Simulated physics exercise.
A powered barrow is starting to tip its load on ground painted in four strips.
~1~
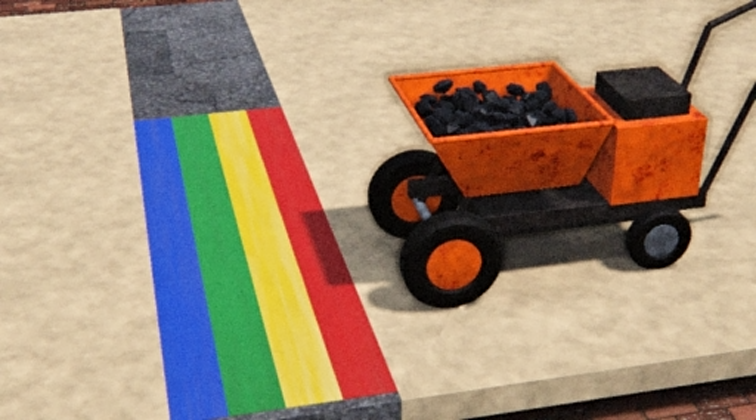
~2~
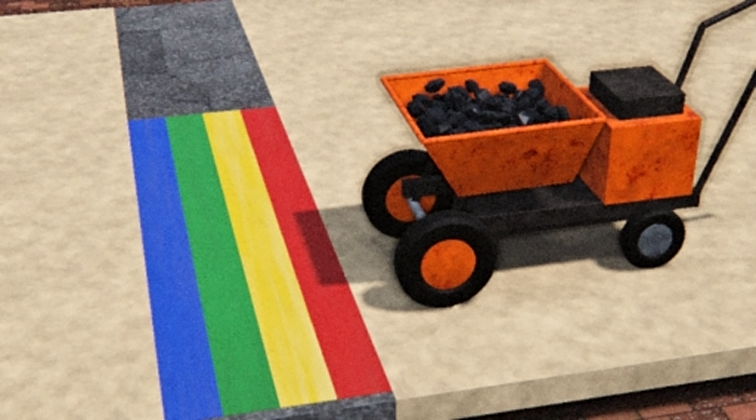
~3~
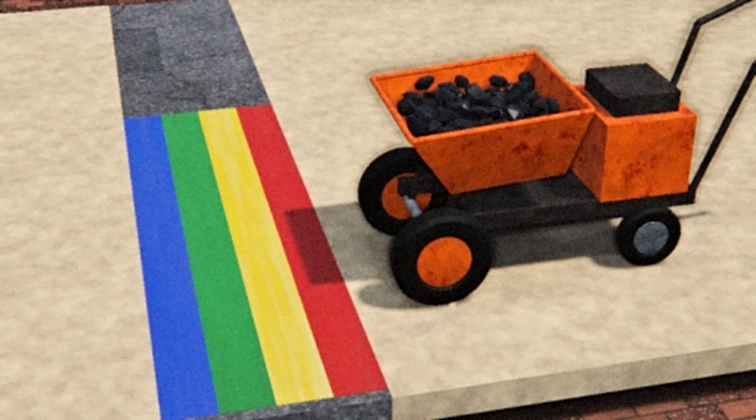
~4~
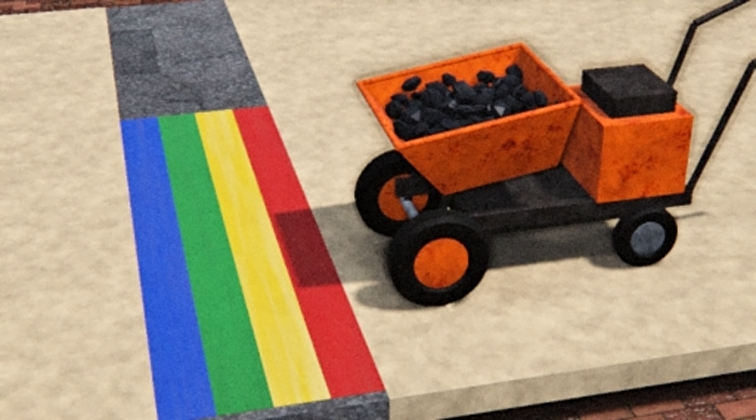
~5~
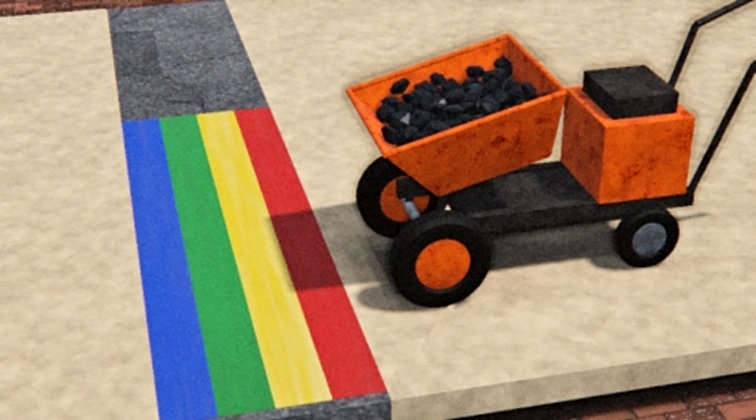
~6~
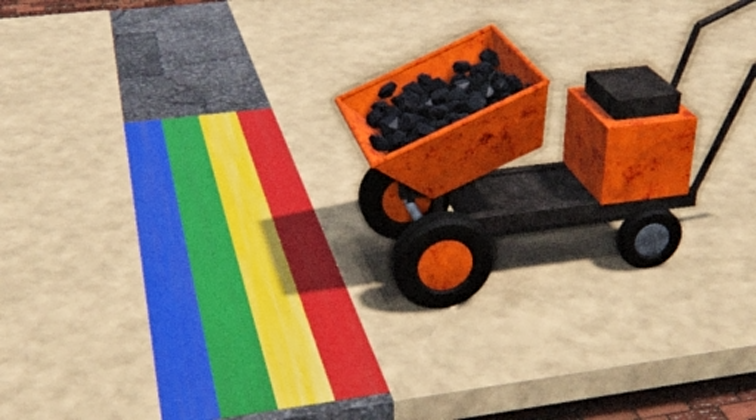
To begin with, an orange powered barrow holding dark lumps of coal sits with its skip level, just right of ground striped blue, green, yellow and red. The skip then tilts slightly toward the left, and its tilt steepens until its front lip is clearly lowered, the coal still inside.
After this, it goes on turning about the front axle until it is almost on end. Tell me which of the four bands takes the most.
I would say the yellow band takes the most.
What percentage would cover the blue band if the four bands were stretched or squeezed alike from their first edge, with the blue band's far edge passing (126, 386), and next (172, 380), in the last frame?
In order, 10 % and 10 %.
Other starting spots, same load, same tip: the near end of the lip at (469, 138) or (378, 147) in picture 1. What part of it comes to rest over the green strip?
I'd expect close to 20 per cent and then close to 40 per cent.
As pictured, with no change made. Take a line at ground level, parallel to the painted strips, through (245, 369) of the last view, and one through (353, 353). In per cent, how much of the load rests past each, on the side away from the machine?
In order: 30 percent, then 90 percent.
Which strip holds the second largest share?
Next in line comes the strip in green.
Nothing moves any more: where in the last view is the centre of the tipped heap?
Around (253, 285).
Shortly afterwards, skip tipped steeply; the whole lot in the skip.
Next, skip tipped steeply; all but a few in the skip; a little over the yellow strip; only a few over the green strip.
Some moments later, skip tipped right over; near a third in the skip; only a few over the red strip; near a quarter over the yellow strip; near a quarter over the green strip; a little over the blue strip; only a few off the paint.
In the end, skip tipped right over; a little in the skip; a little over the red strip; near a third over the yellow strip; near a quarter over the green strip; a little over the blue strip; only a few off the paint.
